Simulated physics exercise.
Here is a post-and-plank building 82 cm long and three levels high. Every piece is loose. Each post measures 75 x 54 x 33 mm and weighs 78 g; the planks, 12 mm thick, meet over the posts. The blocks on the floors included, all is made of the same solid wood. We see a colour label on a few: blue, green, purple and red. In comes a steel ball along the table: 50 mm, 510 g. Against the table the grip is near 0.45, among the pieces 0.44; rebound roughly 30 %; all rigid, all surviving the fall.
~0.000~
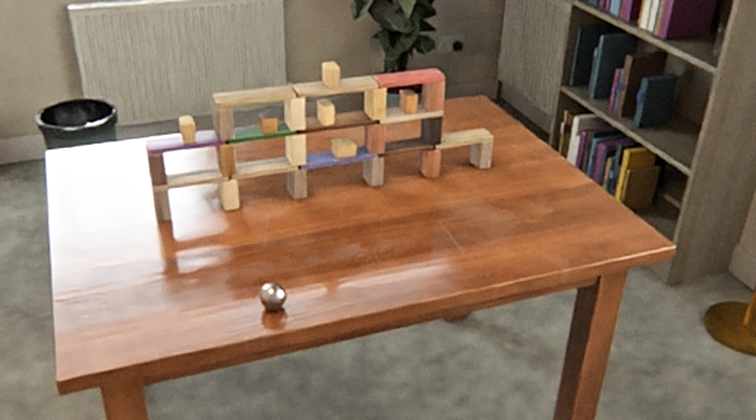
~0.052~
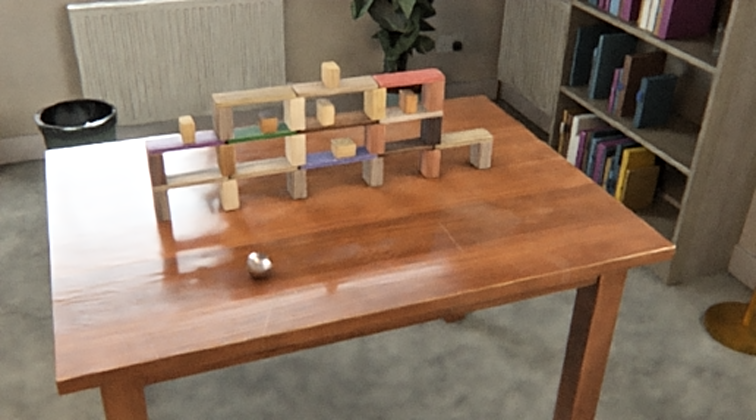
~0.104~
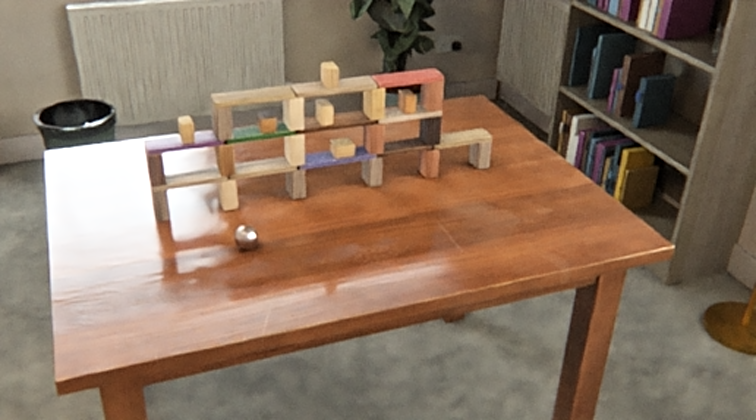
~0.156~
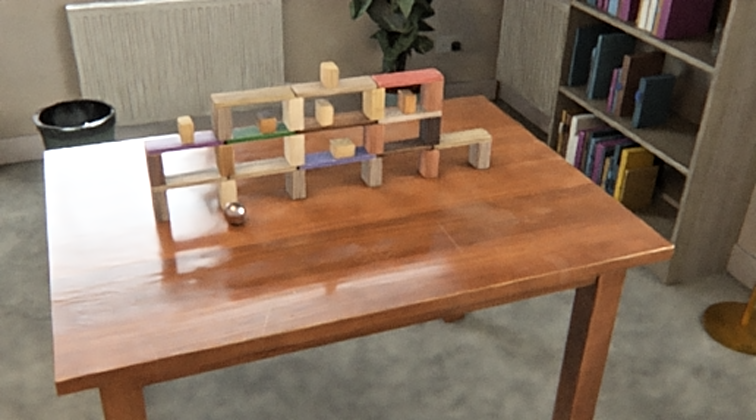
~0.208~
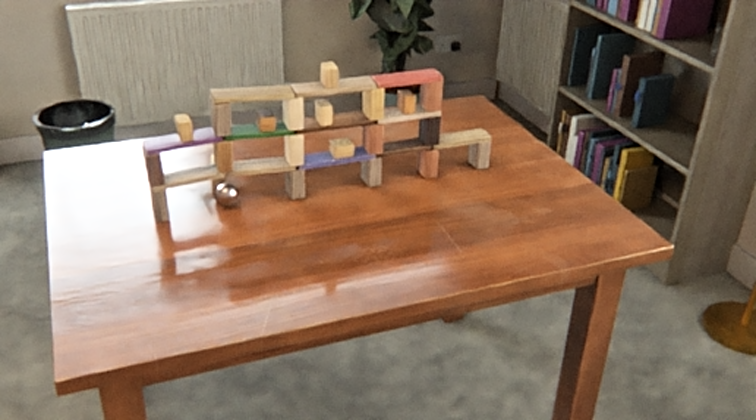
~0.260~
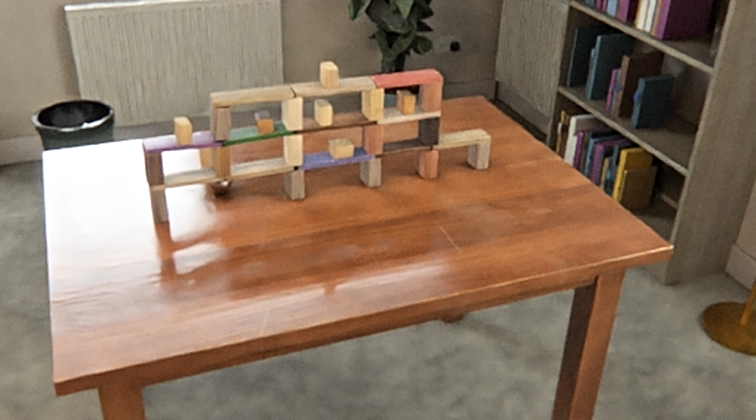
On a wooden table, a steel ball rolling away into a post-and-plank block structure, slightly tilting pieces at its left end.
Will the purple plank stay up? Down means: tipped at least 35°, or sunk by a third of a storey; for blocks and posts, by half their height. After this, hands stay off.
No.
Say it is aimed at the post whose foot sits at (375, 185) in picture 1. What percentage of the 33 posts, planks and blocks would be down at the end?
Under that change the share is 50 in a hundred.
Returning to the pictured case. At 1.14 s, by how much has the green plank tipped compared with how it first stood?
About 40 degrees.
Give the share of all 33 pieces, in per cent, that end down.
Roughly 50 percent.
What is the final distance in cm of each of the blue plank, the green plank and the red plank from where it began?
Displacements: Blue = 0, green = 8, red = 0 (cm).
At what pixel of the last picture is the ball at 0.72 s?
About (187, 143).
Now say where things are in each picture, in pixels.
In the first frame (places mark the middle of the side facing us), ball (273, 296) 35 cm from contact, 2.1 m/s; purple plank (187, 148); green plank (260, 130); red plank (409, 76); nothing disturbed.
Ball (259, 265) 24 cm from contact, 2.1 m/s; purple plank (187, 148), in the second frame.
Ball (246, 237) 14 cm from contact, 2.1 m/s; purple plank (186, 148), in the third frame.
Ball (235, 213) 29 mm from contact, 2.1 m/s; purple plank (186, 148), in the fourth frame.
Ball (227, 194) after contact, 1.3 m/s; purple plank (185, 146) leaning 3°; green plank (258, 128) shifted 5 mm; steepest lean 3°, the block at (186, 132); 9 disturbed, none down, in the fifth frame.
Ball (221, 183) after contact, 1.3 m/s; purple plank (185, 148) leaning 5°; green plank (256, 131) leaning 4°; red plank (406, 76); steepest lean 8°, the post at (206, 158); 9 disturbed, none down, in the sixth frame.
After 0.38 s, ball still moving; 11 of the 33 pieces down; purple plank leaning 64°, 43 mm lower; green plank leaning 44°, 47 mm lower.
After 0.72 s, ball still moving; 12 of the 33 pieces down; purple plank leaning 47°, 10 cm lower; green plank leaning 47°, 7 cm lower.
After 1.14 s, ball still moving; 17 of the 33 pieces down; purple plank leaning 41°, 11 cm lower; green plank leaning 43°, 8 cm lower.
At rest (2.0 s), ball rolling away; 17 of the 33 pieces down; purple plank leaning 41°, 11 cm lower; green plank leaning 42°, 8 cm lower; red plank shifted 10 mm. As the last picture would show them, middles, purple plank near (183, 188), green plank near (268, 162).
